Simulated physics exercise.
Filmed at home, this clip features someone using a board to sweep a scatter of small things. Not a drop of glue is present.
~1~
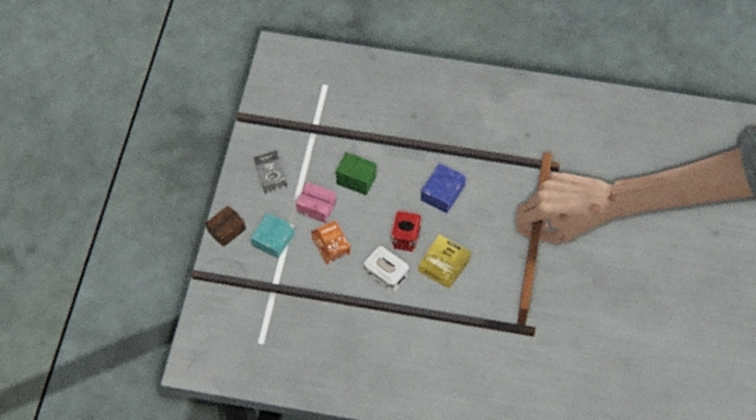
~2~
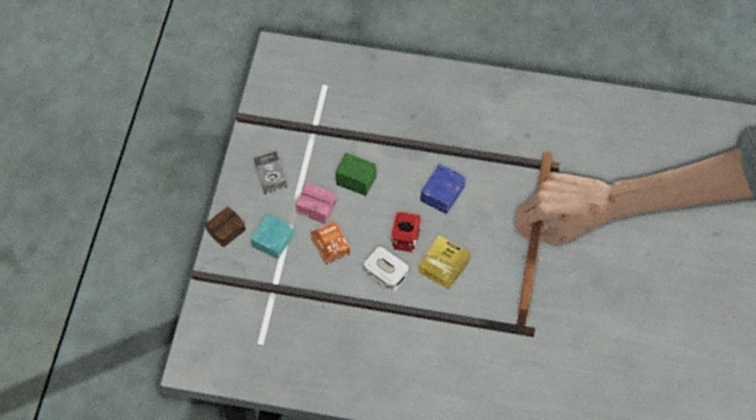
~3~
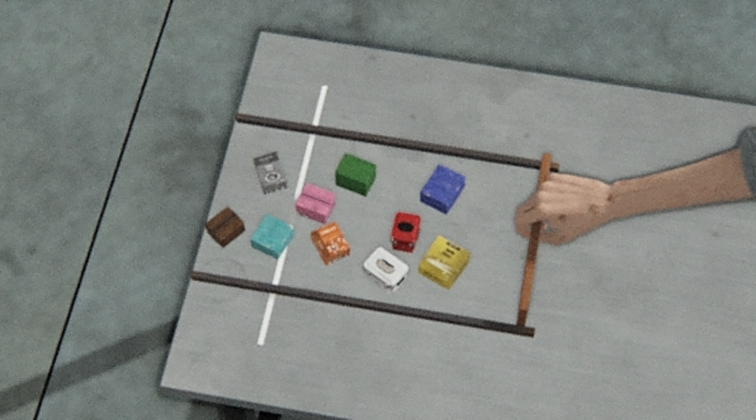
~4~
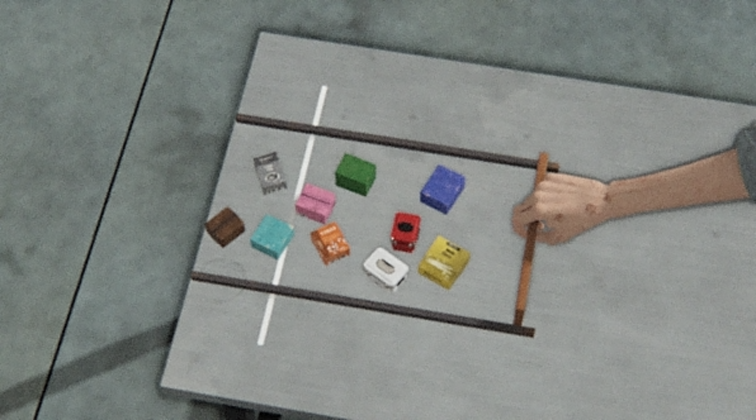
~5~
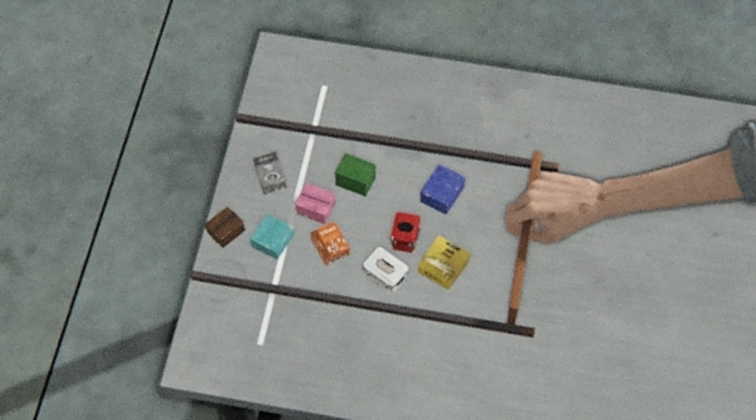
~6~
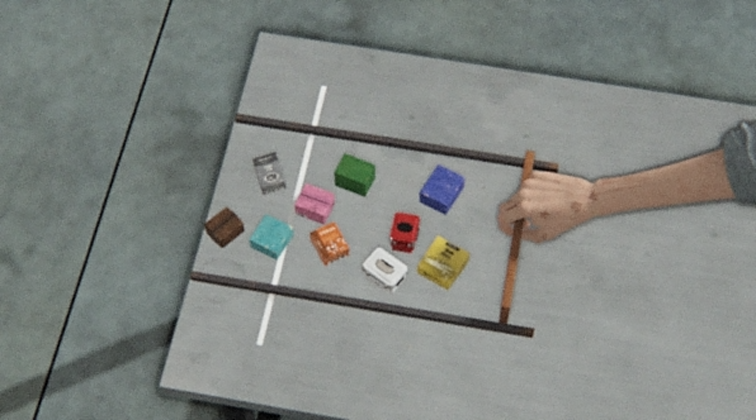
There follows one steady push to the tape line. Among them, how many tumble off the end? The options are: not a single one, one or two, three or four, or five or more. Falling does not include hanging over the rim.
My answer: One or two.
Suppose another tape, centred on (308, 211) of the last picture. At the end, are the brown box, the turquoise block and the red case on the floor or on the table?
The brown box? It does not stay. The turquoise block? It is safe. The red case? It is safe.
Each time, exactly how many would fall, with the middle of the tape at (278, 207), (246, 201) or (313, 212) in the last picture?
First 3, then 6, then 1.
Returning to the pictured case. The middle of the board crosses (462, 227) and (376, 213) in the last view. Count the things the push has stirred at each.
First position 1; second position 6.
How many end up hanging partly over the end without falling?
The total here is 2.
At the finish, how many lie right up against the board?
4 touch it.
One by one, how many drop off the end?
The count is 1.
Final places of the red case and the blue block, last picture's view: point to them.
For the red case it's (280, 199), and for the blue block it's (287, 168).
Early on, none off yet; brown box at rest near (225, 227); grey box at rest near (269, 173); turquoise block at rest near (271, 237).
A while later, none off yet; brown box travelled about its own width near (205, 227); grey box travelled a little near (255, 172); turquoise block travelled about its own width near (238, 232).
Finally, the number that fall off is one or two; lost, brown box.
